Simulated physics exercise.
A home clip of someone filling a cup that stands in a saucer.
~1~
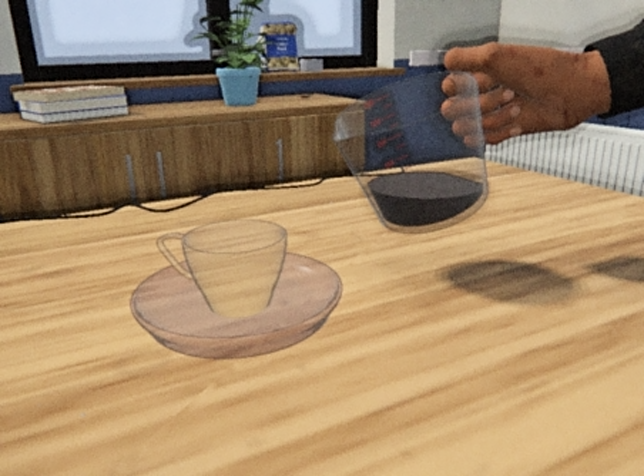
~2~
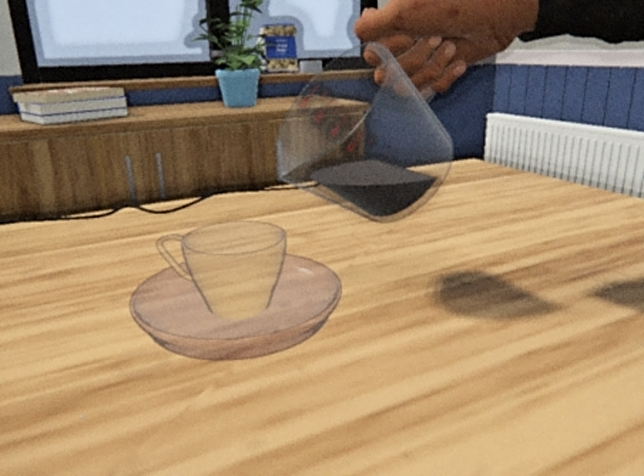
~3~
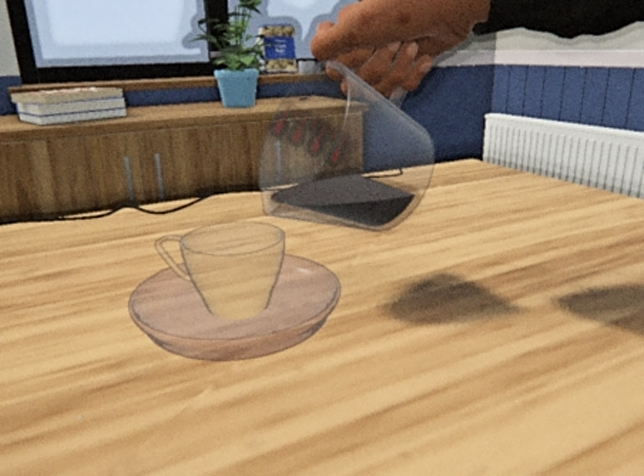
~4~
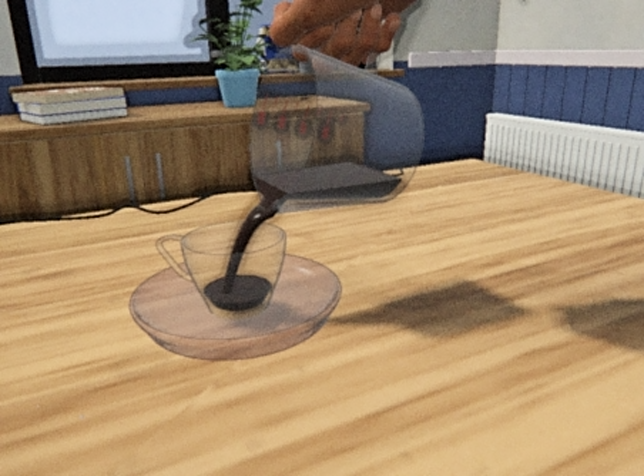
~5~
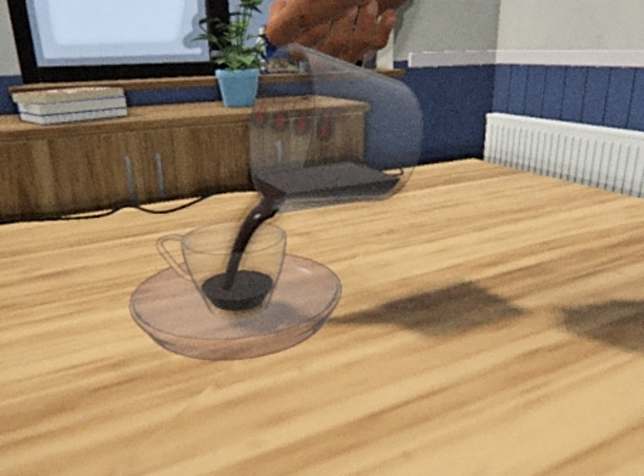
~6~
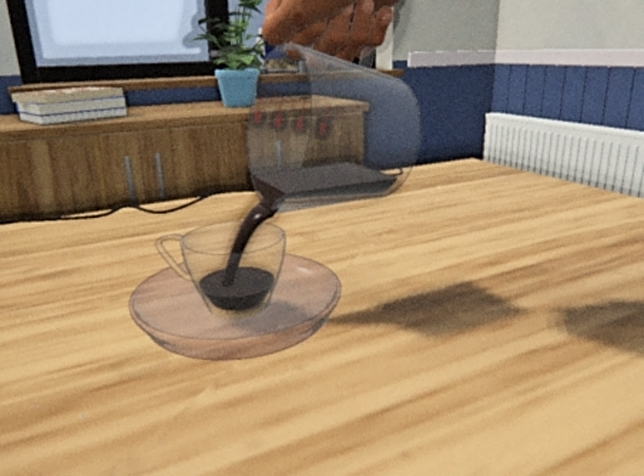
The clip shows a hand moving a clear measuring jug of dark coffee leftward over a wooden table and tilting it, then pouring a thin stream into a glass cup on a saucer, where the dark liquid slowly rises.
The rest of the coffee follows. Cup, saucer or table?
In the end it stays in the cup.
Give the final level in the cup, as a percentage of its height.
Roughly 65 per cent.
A moment on, the cup is about half full; the saucer is dry.
Further on, the cup is about two thirds full; the saucer is dry.
When it is over, the cup is about two thirds full; the saucer is dry.
